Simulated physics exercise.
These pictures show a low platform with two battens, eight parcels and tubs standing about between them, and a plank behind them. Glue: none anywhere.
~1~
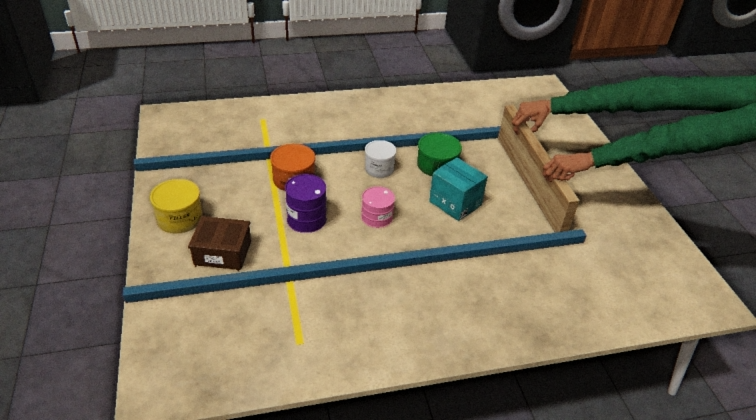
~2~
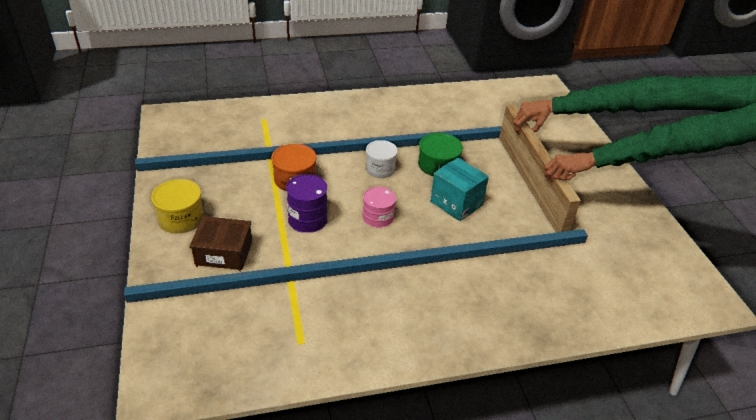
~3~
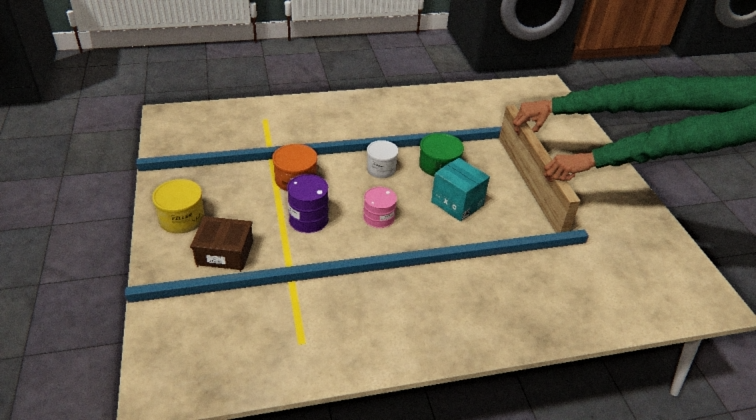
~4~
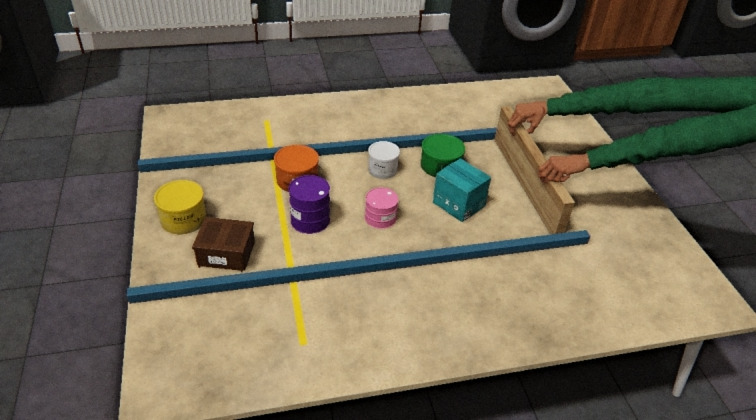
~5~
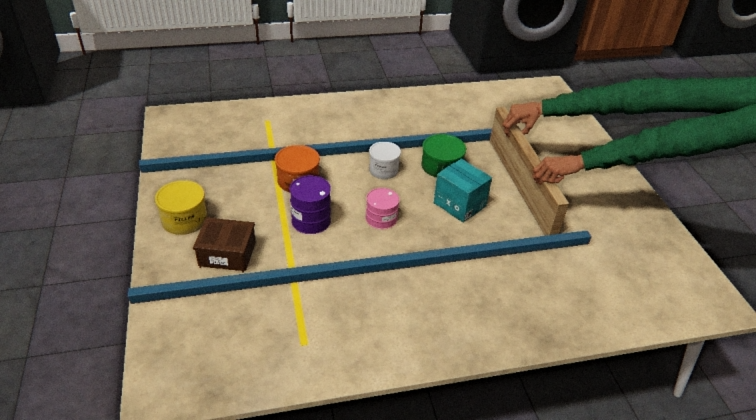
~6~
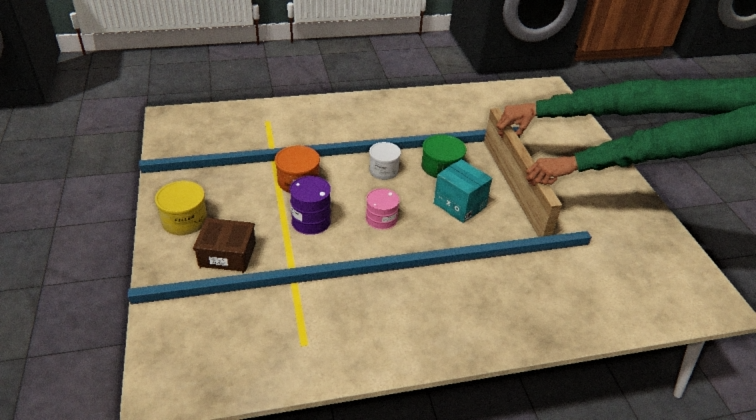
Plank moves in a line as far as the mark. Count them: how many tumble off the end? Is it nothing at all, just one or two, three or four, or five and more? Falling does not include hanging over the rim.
It is nothing at all.
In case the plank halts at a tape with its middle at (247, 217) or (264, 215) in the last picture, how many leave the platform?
The first try gives 1 and the second gives 0.
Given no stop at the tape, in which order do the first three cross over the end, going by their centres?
First the yellow pail, then the orange pail, then the purple canister.
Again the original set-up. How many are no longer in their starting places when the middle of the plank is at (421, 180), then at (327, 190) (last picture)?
I make it 4 at the first spot and 6 at the other.
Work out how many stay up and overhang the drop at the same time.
I get 1.
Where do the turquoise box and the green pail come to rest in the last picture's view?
The turquoise box comes to rest close to (263, 205), while the green pail rests close to (255, 174).
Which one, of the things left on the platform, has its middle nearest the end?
Foremost: The yellow pail.
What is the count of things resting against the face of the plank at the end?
At rest, 2 are in contact.
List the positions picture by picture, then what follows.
In the first picture, yellow pail (177, 207); brown tote (221, 244); orange pail (293, 168); plank (534, 167); tape (278, 211).
In the second picture, brown tote (223, 244); green pail (440, 155).
In the third picture, orange pail (295, 168); plank (535, 167).
In the fourth picture, yellow pail (181, 207); pink canister (381, 208).
In the fifth picture, brown tote (226, 245); white pail (384, 161).
In the sixth picture, yellow pail (182, 208); brown tote (226, 245); orange pail (298, 170); plank (519, 170); tape (283, 213).
Soon after, none off yet; yellow pail at rest near (182, 208); brown tote at rest near (226, 245); orange pail at rest near (298, 170).
After that, none off yet; yellow pail at rest near (182, 208); brown tote at rest near (226, 245); orange pail displaced about its own width near (261, 173).
In the end, the number that fall off is zero.
